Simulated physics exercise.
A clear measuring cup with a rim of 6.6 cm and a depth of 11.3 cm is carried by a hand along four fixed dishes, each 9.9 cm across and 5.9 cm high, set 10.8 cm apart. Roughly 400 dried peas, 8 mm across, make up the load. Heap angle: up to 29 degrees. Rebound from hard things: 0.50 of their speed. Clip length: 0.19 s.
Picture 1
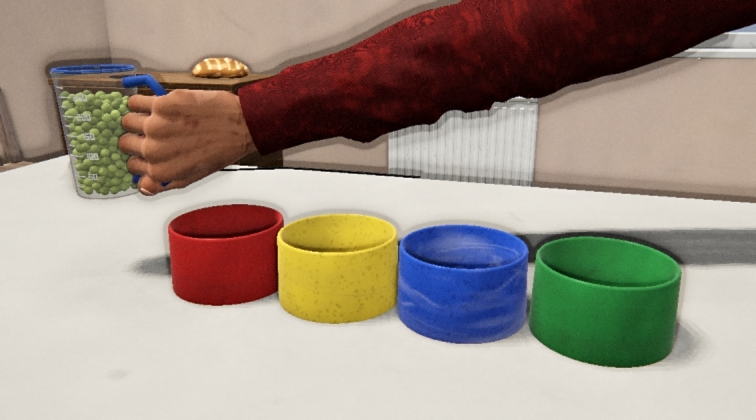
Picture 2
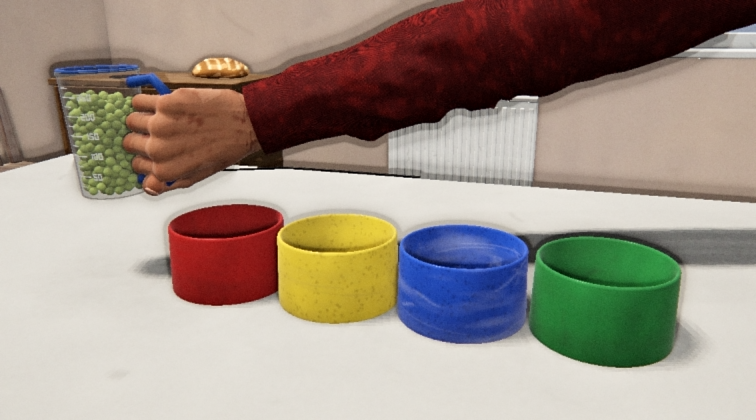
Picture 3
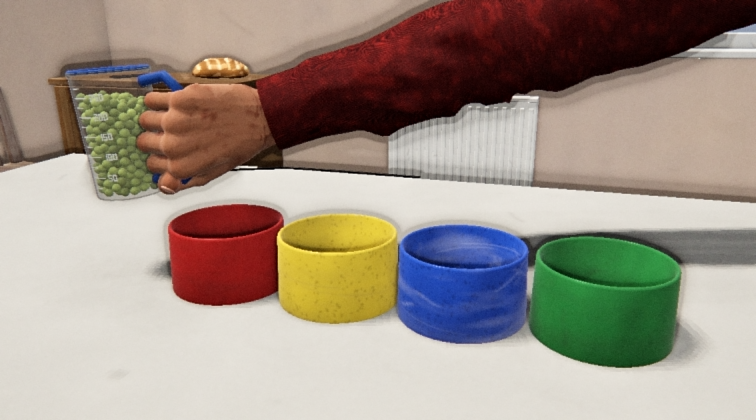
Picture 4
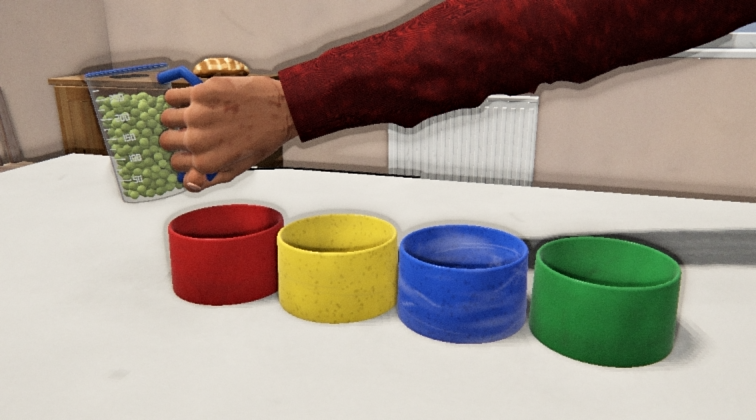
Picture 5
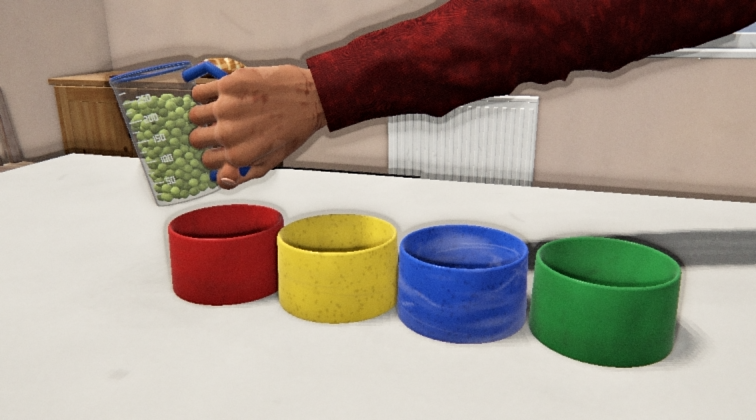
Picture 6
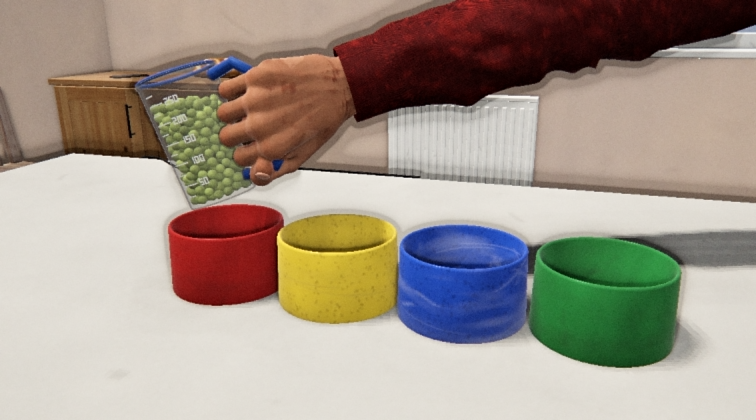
In the video, a hand in a dark red sleeve holds a clear, blue-rimmed measuring jug of green peas, moving it right while gradually tilting it beside four open dishes coloured red, yellow, blue and green on a white table.
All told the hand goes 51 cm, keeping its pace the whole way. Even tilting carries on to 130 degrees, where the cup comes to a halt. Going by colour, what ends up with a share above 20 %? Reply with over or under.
Red dish under, blue dish under, green dish over, yellow dish under, counter under.
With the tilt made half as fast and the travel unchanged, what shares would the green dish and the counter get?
Then: Green 100; counter 0.
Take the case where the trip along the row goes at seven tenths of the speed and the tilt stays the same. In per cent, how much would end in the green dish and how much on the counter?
Shares - green 90, counter 0.
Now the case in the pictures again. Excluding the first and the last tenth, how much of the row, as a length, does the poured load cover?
Length: About 6 cm.
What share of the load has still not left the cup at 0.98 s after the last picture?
Around 5 in a hundred.
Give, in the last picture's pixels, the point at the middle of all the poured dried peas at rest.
Est. centre at rest: (596, 301) px.
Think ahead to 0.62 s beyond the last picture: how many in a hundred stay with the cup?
It works out to about 100 per cent of the load.
Then, 0.38 s after the last picture, tilt 73 degrees; cup holds 100 %.
Then, 0.62 s after the last picture, tilt 108 degrees; cup holds 100 %.
Then, 0.98 s after the last picture, tilt 130 degrees; cup holds 5 %, green 95 %.
In the end, red 0 %, blue 0 %, green 100 %, yellow 0 %, counter 0 %.
